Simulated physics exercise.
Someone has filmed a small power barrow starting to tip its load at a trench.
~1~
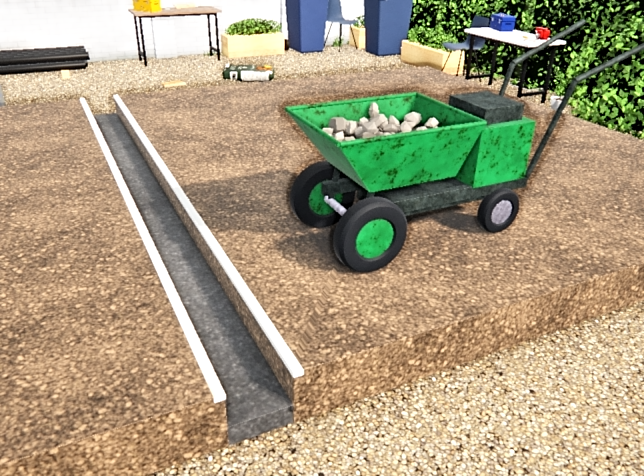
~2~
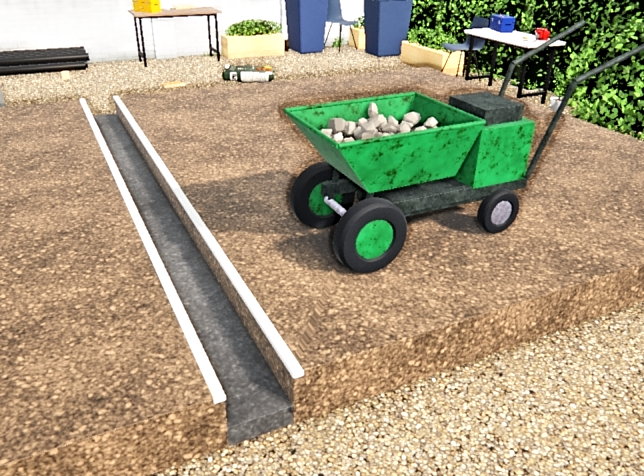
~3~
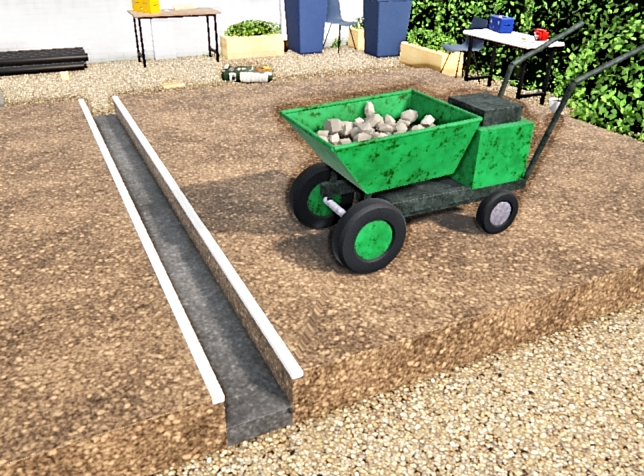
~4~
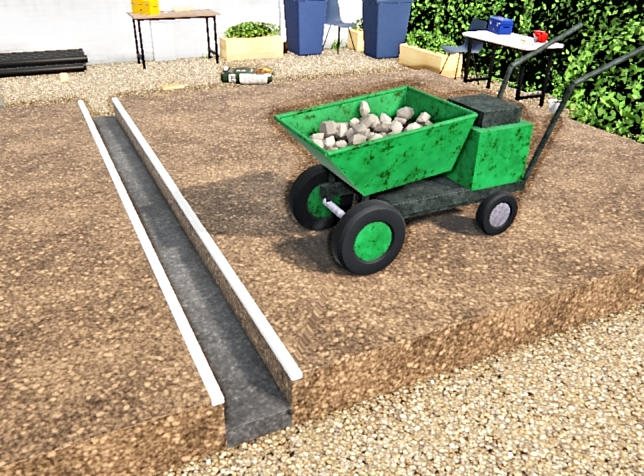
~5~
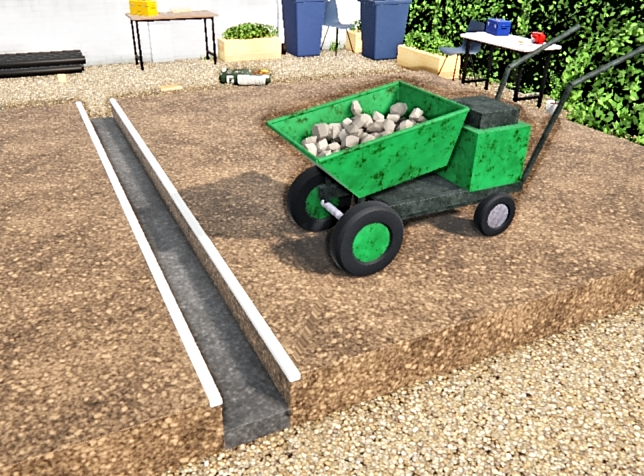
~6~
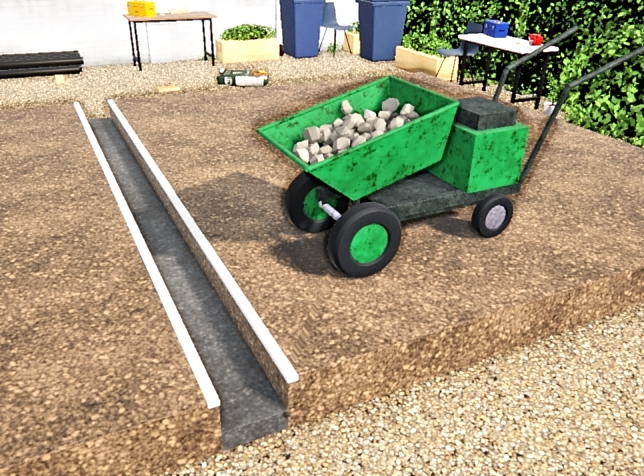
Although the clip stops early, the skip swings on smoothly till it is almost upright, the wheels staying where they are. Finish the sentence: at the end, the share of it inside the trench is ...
... above half.
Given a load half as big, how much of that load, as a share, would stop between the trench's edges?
It lands at roughly 80 per cent.
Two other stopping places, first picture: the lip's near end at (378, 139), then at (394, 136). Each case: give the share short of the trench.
Try 1 about 40 %, try 2 about 50 %.
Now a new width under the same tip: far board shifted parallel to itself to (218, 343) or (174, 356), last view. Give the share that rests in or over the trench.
In order, some 60 and some 80 percent.
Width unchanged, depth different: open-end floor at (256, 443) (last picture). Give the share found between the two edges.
90 %.
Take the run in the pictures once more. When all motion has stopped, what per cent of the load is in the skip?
Some 5 in a hundred.
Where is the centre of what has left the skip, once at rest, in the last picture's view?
(202, 293).
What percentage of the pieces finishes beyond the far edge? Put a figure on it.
About 0 %.
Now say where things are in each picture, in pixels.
The first frame shows lip of the skip at (340, 145), level; top of the load at (374, 134), broken stones; first edge of the trench at (268, 326); far edge at (196, 346), the trench over half as wide as the skip, and about half as deep as wide.
The second frame shows lip of the skip at (338, 146), level; top of the load at (373, 135).
The third frame shows lip of the skip at (334, 149), tipped barely; top of the load at (387, 130).
The fourth frame shows lip of the skip at (327, 154), tipped a little; top of the load at (382, 129).
The fifth frame shows lip of the skip at (318, 161), tipped a little; top of the load at (389, 128).
The sixth frame shows lip of the skip at (308, 170), tipped clearly; top of the load at (395, 125); first edge of the trench at (263, 331); far edge at (190, 351).
Soon after the last picture, skip tipped steeply; all in the skip.
A little later, skip tipped right over; most in the skip; a small part short of the trench; a small part in or heaped over the trench.
Later still, skip tipped right over; about a quarter in the skip; a small part short of the trench; about two thirds in or heaped over the trench; a stray few beyond it.
At rest, skip tipped right over; a small part in the skip; a small part short of the trench; most in or heaped over the trench; a stray few beyond it.
